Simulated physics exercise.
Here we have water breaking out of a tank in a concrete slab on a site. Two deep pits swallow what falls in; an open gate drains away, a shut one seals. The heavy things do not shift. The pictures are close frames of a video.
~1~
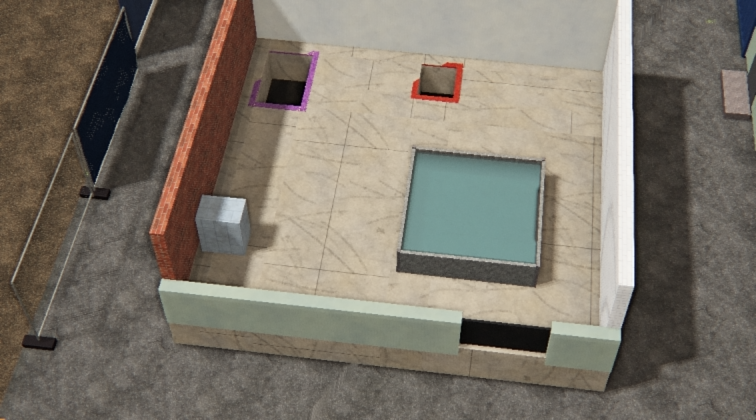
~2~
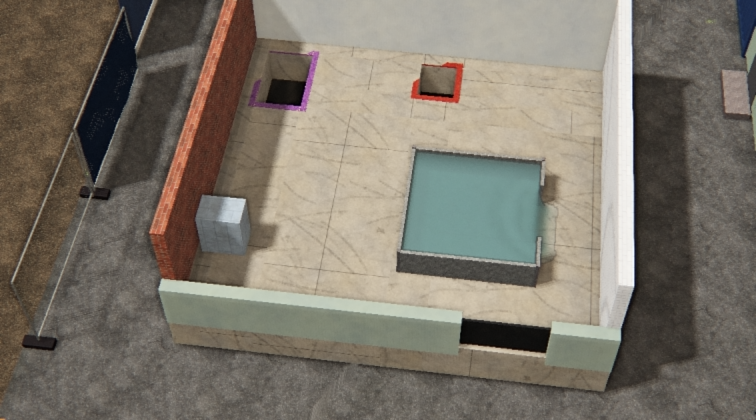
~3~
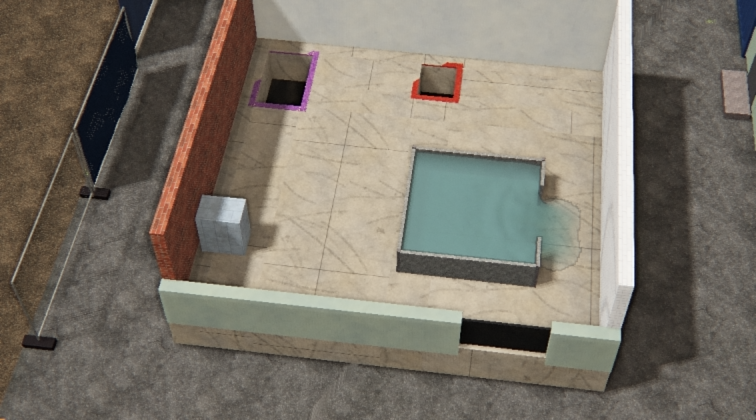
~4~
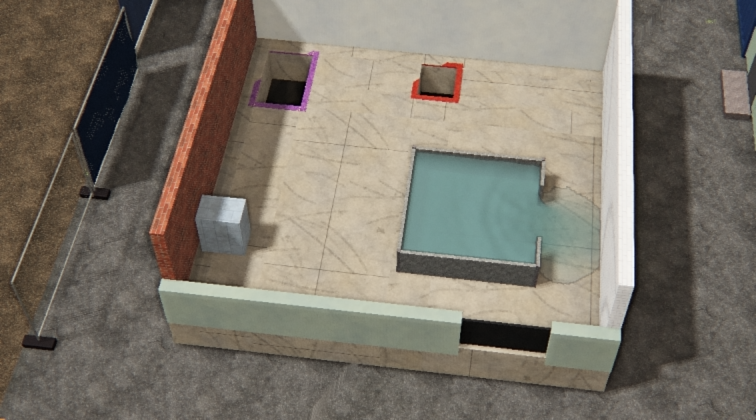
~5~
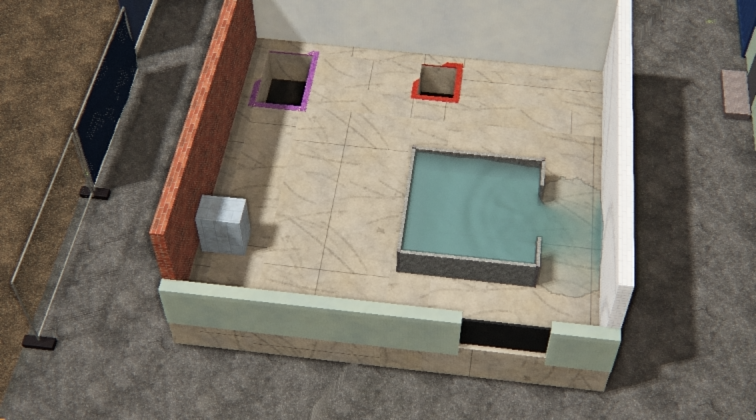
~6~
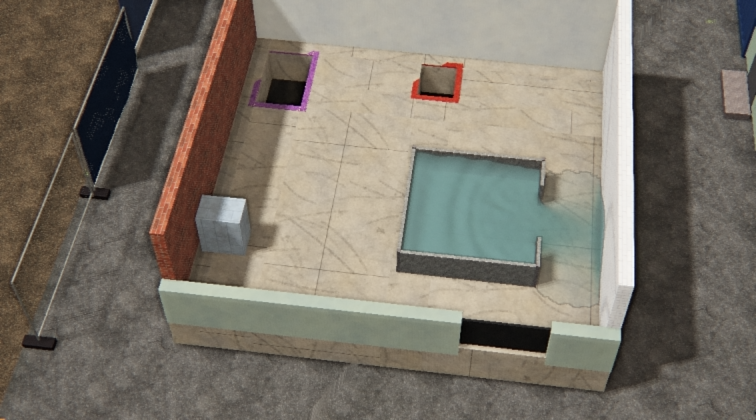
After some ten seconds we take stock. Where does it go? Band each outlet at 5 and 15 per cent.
One by one: The gate takes not even 5 %; the purple pit takes not even 5 %; the red pit takes from 5 to 15 %.
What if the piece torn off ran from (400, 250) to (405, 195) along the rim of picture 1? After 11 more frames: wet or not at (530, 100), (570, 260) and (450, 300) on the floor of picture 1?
One after the other: Not flooded, dry, not flooded.
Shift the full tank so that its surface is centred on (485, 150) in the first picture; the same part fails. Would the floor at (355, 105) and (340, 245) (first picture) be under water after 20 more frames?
As listed: Dry, free of water.
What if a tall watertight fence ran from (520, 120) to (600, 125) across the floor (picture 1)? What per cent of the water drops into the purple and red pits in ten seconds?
Roughly, in per cent: Purple 4, red 4.
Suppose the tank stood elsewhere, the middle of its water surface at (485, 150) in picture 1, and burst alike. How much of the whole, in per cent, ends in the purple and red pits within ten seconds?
Per cent: Purple 2, red 20.
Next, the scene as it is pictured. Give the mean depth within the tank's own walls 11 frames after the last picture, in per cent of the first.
Close to 64 %.
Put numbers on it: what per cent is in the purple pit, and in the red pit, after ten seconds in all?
Near 0 and 12 in a hundred.
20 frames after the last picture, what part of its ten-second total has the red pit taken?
I make it 0 per cent.
A moment on, water covers 10 % of the floor; the gate 0 %, the purple pit 0 %, the red pit 0 %.
Next, water covers 25 % of the floor; the gate 0 %, the purple pit 0 %, the red pit 0 %.
Then, water covers 40 % of the floor; the gate 0 %, the purple pit 0 %, the red pit 0 %.
Later, water covers 60 % of the floor; the gate 0 %, the purple pit 0 %, the red pit 6 %.
In the end, water covers 90 % of the floor; the gate 0 %, the purple pit 1 %, the red pit 12 %.
